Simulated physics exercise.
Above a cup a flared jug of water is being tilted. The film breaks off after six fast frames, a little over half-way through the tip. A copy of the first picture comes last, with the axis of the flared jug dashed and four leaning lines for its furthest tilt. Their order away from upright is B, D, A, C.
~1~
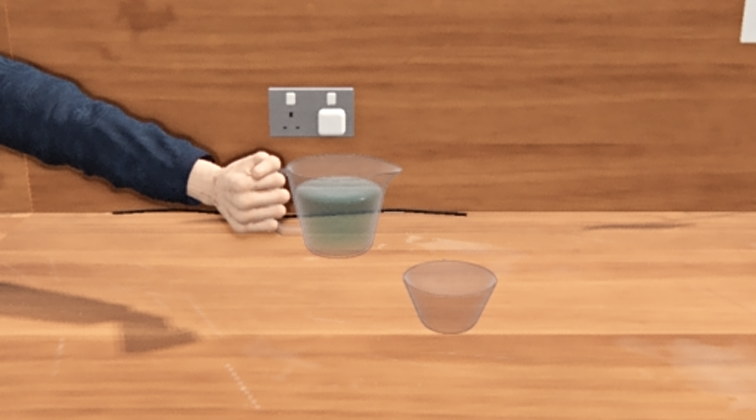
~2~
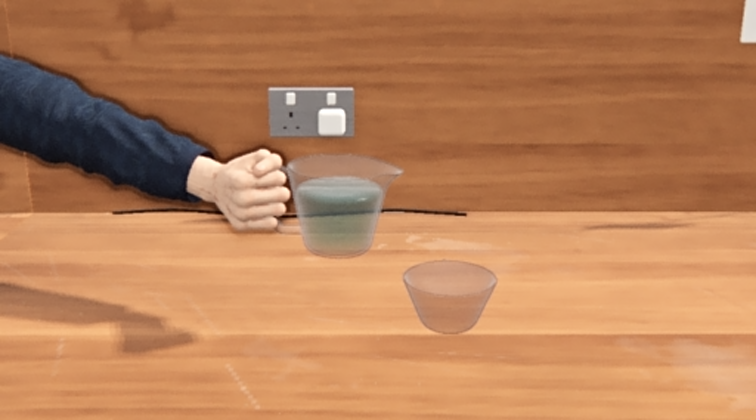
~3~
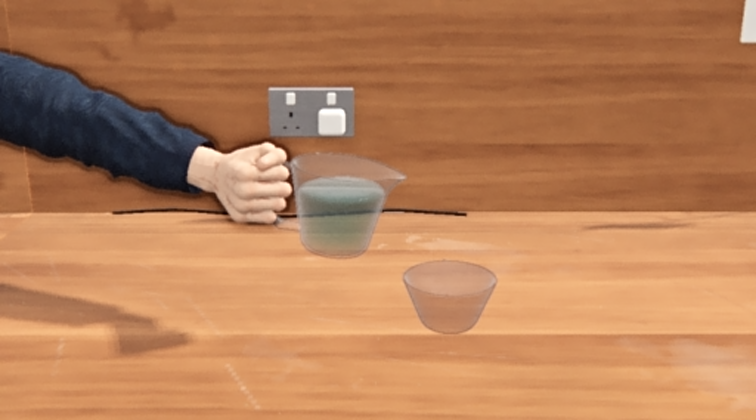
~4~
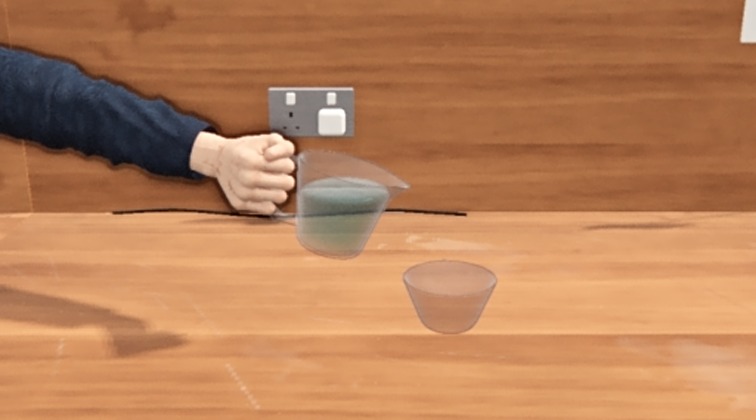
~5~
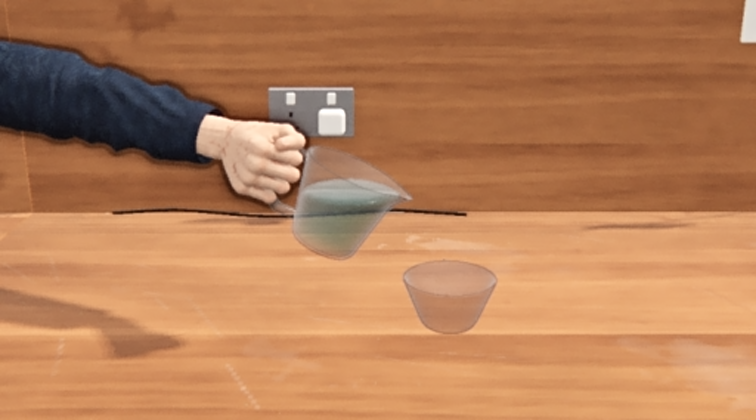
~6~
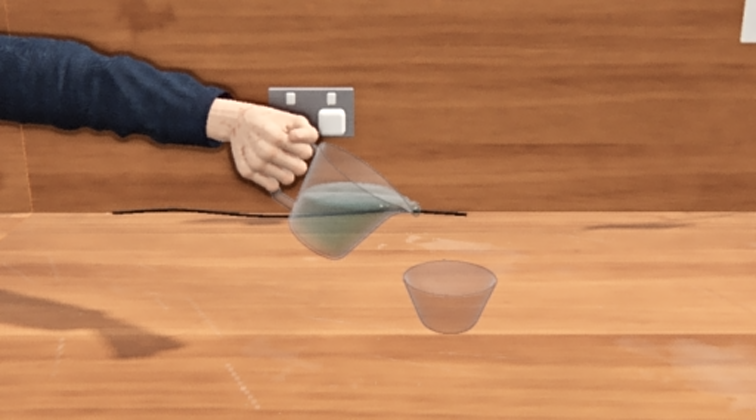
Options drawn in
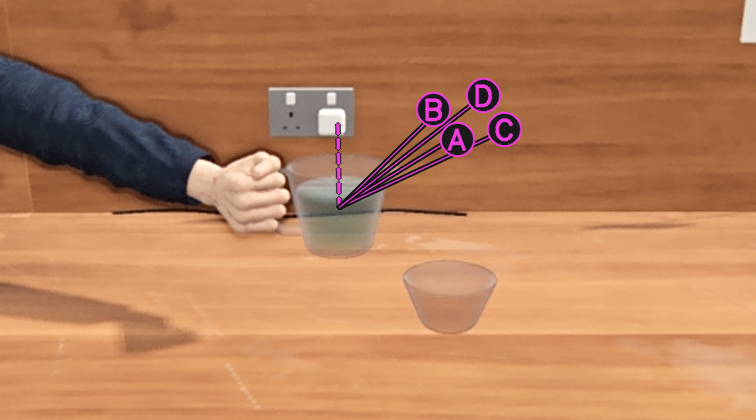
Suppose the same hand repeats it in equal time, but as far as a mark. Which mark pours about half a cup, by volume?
Tilt D.
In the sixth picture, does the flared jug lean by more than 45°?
No.
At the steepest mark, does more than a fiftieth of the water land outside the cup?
Yes, it does.
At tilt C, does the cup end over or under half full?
Over half.
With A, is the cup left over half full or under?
Over half.
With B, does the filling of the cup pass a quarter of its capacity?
Yes, clearly.
On the marked copy, A at (440, 145); B at (424, 124); C at (489, 137); D at (470, 105).
Choosing A, the cup ends with about 64 % of what it can hold; 9 % of the water is spilt.
Choosing B, the cup ends with about 35 % of what it can hold; 5 % of the water is spilt.
Choosing C, the cup ends with about 73 % of what it can hold; 15 % of the water is spilt.
Choosing D, the cup ends with about 53 % of what it can hold; 4 % of the water is spilt.
